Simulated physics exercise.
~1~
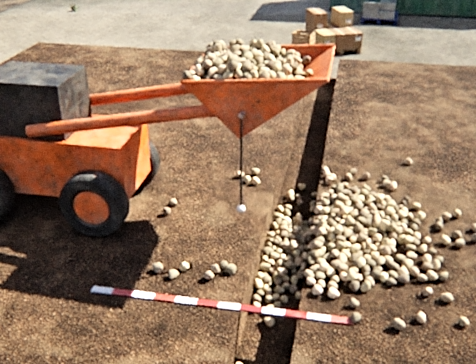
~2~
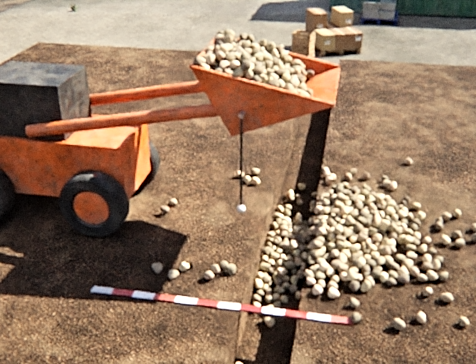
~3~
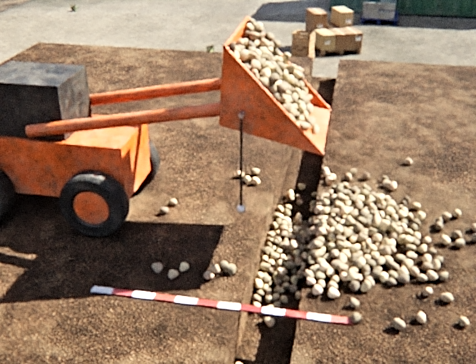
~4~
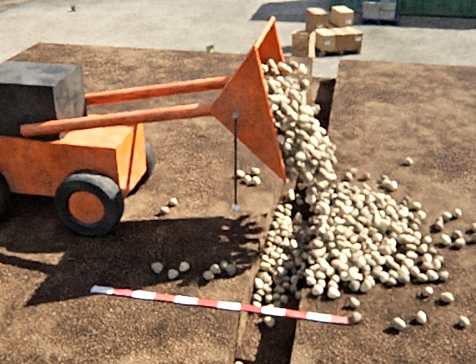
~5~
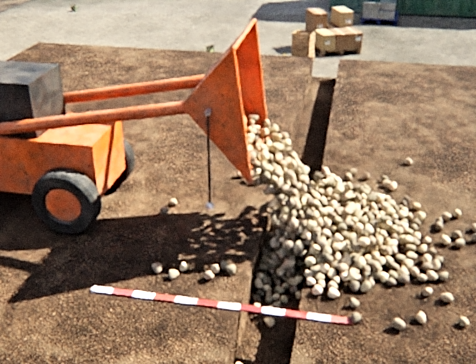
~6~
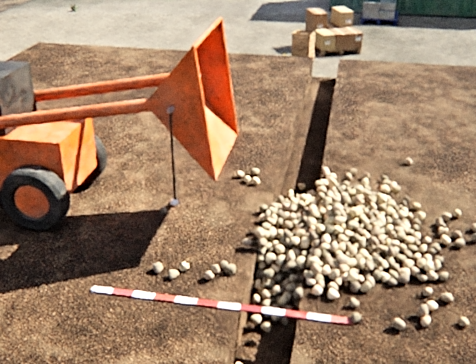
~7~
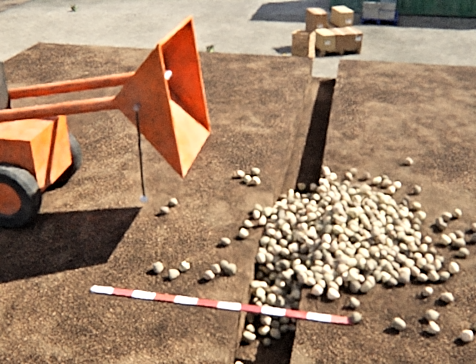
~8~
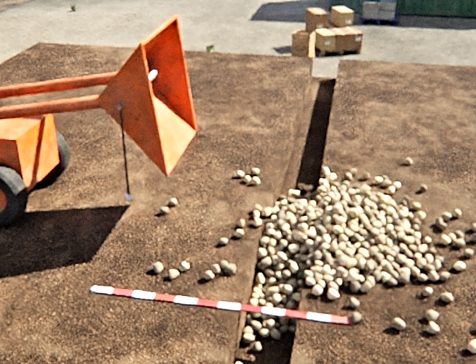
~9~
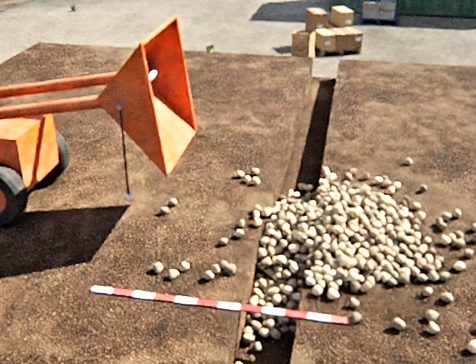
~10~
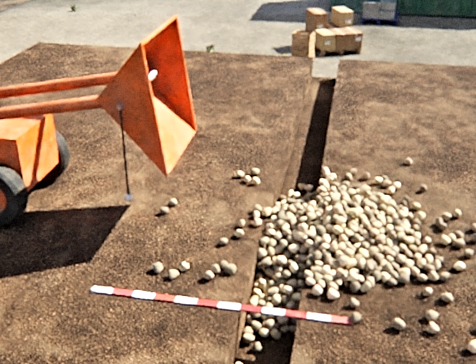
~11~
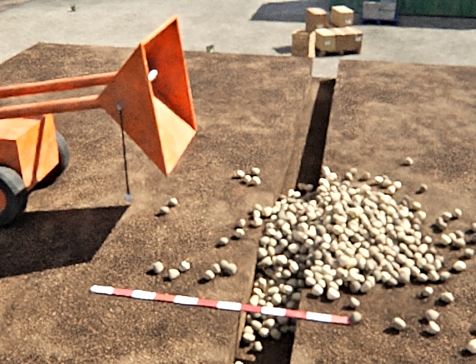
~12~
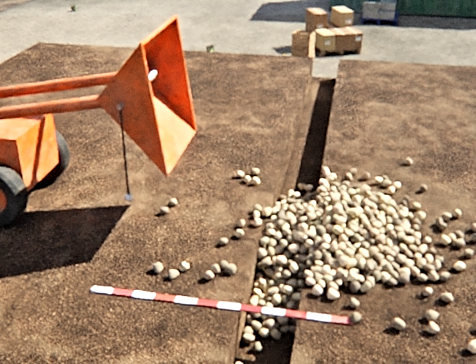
An orange loader with a dark block on its back stands at the left of a brown dirt yard, seen from above, its raised bucket full of pale rounded stones. A narrow trench crosses the ground in front, with a heap of similar stones over and beyond it, a red and white striped staff nearby, and cardboard-coloured boxes behind. The bucket tips steadily forward, and the stones pour onto the trench and heap. While they are still falling, the loader backs away left. It stops with its emptied bucket tilted down, leaving a larger heap lying still.
